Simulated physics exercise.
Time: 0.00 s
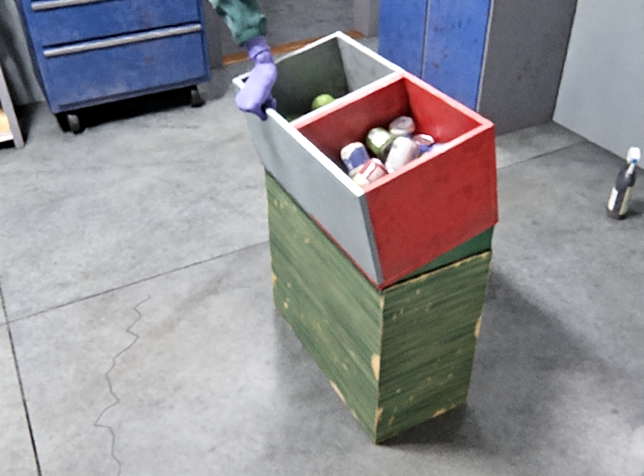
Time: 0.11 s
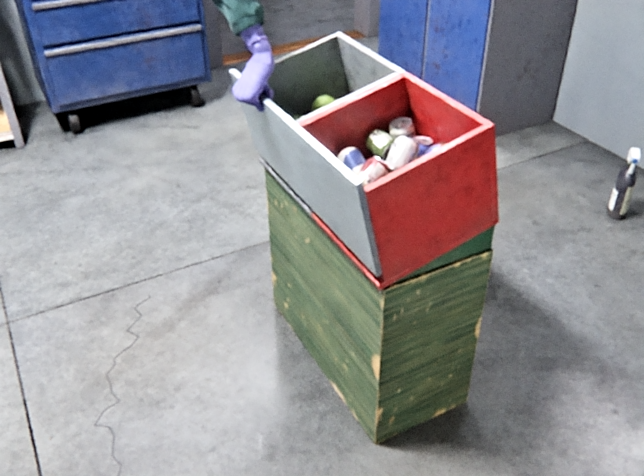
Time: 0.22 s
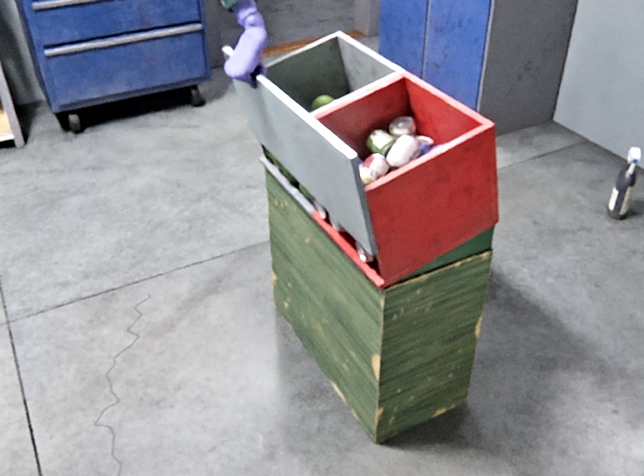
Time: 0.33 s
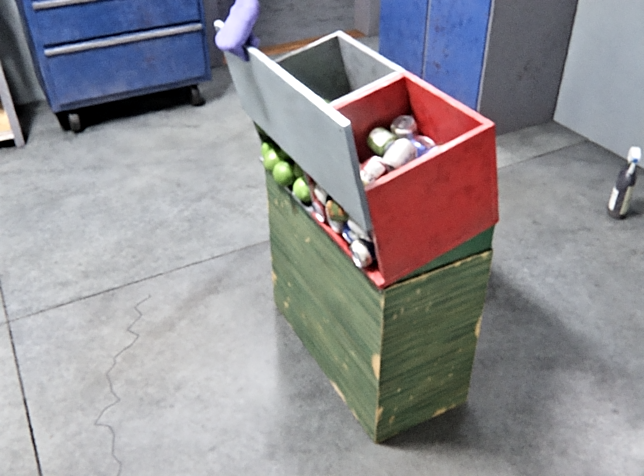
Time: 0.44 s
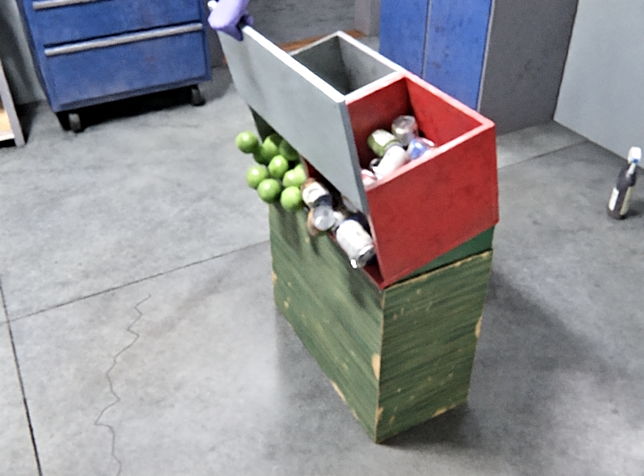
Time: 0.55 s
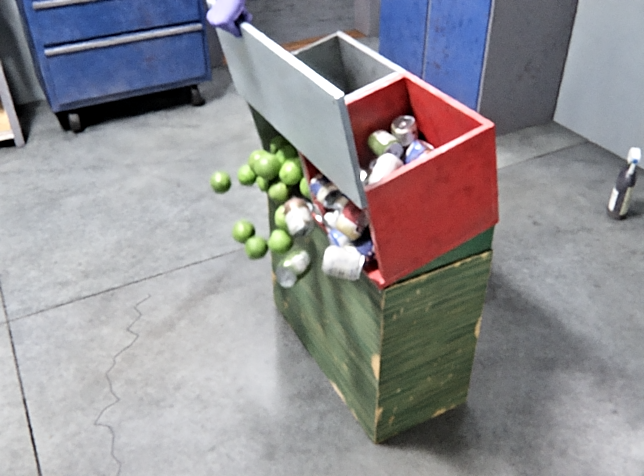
A purple-gloved hand grips the grey gate on the left side of a red and grey divided bin and pulls it upward, opening a widening gap beneath it. Green apples and mini cans appear in the opening, bulge out over the edge, and then drop through the air beside the green wooden base.
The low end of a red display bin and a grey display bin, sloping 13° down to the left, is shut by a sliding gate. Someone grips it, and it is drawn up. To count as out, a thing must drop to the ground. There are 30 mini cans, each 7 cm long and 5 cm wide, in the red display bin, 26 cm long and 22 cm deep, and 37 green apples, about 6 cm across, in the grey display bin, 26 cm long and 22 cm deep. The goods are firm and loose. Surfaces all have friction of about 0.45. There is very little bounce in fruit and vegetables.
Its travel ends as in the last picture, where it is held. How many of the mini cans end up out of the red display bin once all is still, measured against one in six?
Lost share: Bigger than a sixth.
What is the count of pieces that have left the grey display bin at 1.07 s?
Roughly, out by then: Grey display bin 25.
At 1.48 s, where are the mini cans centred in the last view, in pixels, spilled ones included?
Close to (367, 222).
After 0.78 s, the red display bin is down by 4 of 30 and the grey display bin is down by 14 of 37.
After 1.07 s, the red display bin is down by 8 of 30 and the grey display bin is down by 23 of 37.
After 1.48 s, the red display bin is down by 13 of 30 and the grey display bin is down by 37 of 37.
Final count (at 2.00 s), the red display bin is down by 14 of 30 and the grey display bin is down by 37 of 37. Asked share, 14 of 30, 47 per cent.
